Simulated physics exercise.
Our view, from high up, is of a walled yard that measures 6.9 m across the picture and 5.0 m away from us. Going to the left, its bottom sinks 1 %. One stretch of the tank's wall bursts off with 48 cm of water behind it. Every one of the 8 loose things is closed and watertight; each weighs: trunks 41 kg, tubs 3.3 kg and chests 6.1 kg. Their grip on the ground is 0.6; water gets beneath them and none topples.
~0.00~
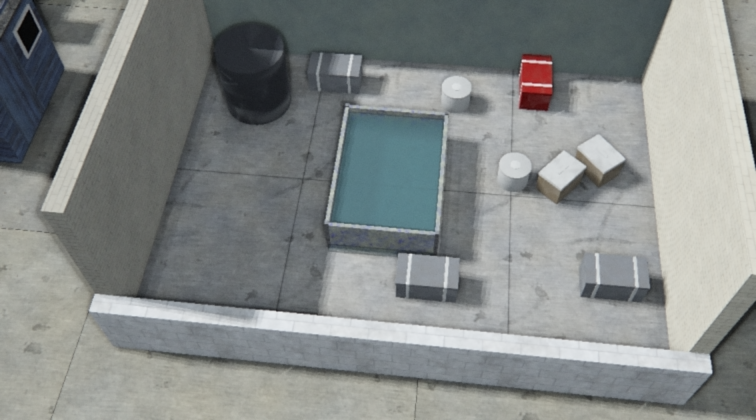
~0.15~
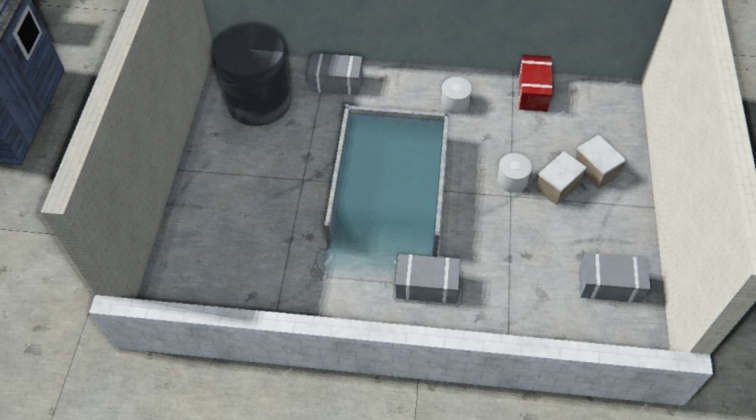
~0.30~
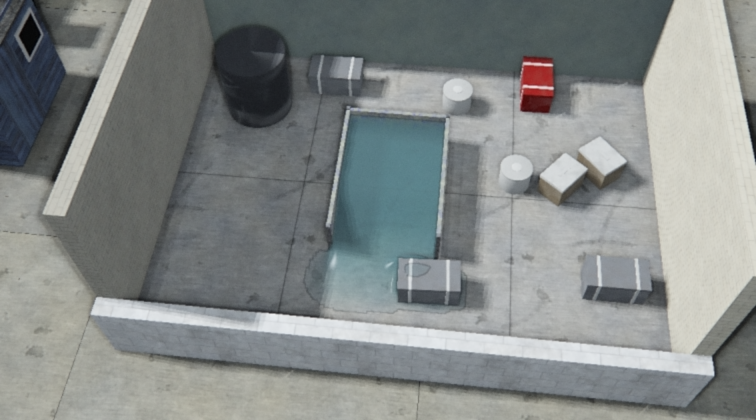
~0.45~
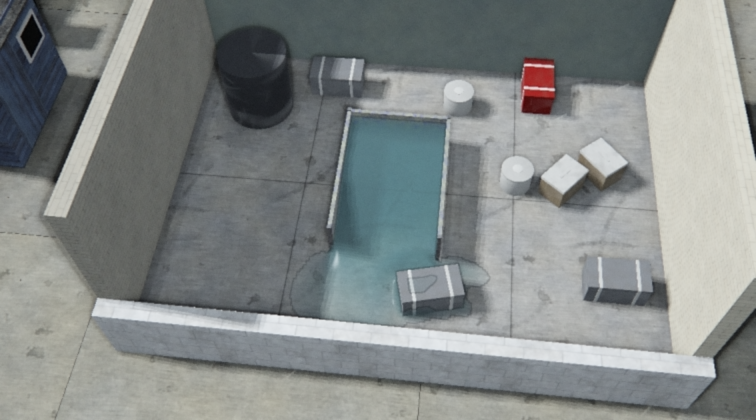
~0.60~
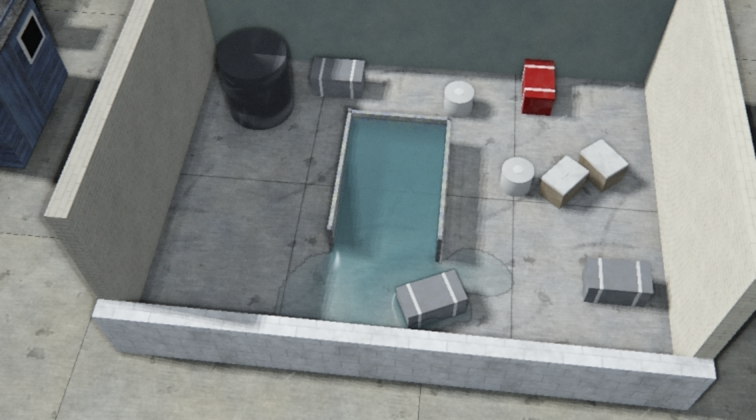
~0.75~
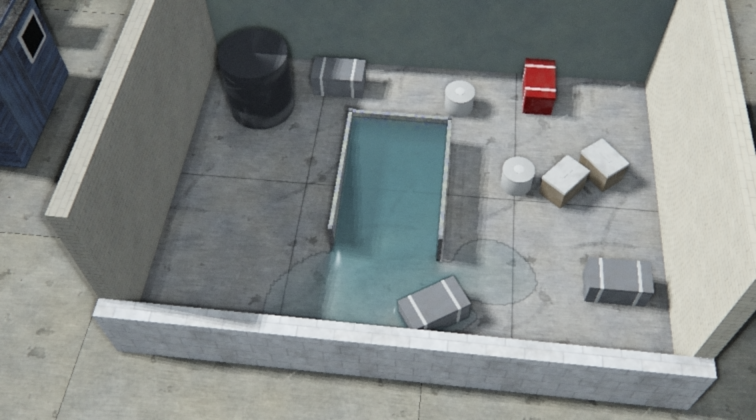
The clip opens on a walled concrete yard seen from above, with a rectangular tank of blue-green water among scattered boxes and drums. The tank's near wall disappears and water spreads across the floor toward the front wall and out sideways, pushing the nearest gray chest slightly forward and turning it.
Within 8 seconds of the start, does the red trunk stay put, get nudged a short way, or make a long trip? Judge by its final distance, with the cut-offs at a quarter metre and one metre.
Its displacement will be small.
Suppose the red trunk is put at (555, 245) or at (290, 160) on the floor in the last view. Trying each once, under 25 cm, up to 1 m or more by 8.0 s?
Run one, it remains planted; run two, it remains planted.
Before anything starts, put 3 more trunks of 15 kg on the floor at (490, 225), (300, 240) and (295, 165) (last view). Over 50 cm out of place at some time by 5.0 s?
Going through them in the order asked, they come out shy of the mark, shy of the mark and shy of the mark.
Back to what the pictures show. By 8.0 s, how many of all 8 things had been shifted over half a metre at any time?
The count comes to 4.
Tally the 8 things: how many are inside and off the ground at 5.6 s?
1 at that moment.
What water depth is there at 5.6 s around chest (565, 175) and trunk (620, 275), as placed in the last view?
I'd put it at 3 cm and 7 cm respectively.
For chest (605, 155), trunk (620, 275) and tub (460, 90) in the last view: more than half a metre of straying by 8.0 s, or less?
In sequence - crossed the line; stayed below the line; stayed below the line.
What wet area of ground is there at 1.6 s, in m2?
That flooded area is roughly 10.0 m2.
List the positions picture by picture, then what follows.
In the first frame, the red trunk at (537, 73) rests on the ground; water covers 2.9 m2; 0 of 8 have shifted.
In the second frame, the red trunk at (537, 74), on the bottom; water covers 3.5 m2; 0 of 8 have shifted.
In the third frame, the red trunk at (538, 76), on the bottom; water covers 4.2 m2; 0 of 8 have shifted.
In the fourth frame, the red trunk at (540, 77), on the bottom; water covers 5.2 m2; 1 of 8 have shifted.
In the fifth frame, the red trunk at (540, 78), on the bottom; 5.9 m2 under water; 1 of 8 have shifted.
In the sixth frame, the red trunk at (541, 78), on the bottom; 6.6 m2 under water; 1 of 8 have shifted.
After 1.6 s the red trunk is near (541, 78), 0.0 m from its start, aground; 0 afloat.
After 3.6 s the red trunk is near (541, 78), 0.0 m from its start, aground; 1 afloat.
After 5.6 s the red trunk is near (541, 78), 0.0 m from its start, aground; 1 afloat.
After 8.0 s the red trunk is near (541, 78), 0.0 m from its start, aground; 4 afloat.
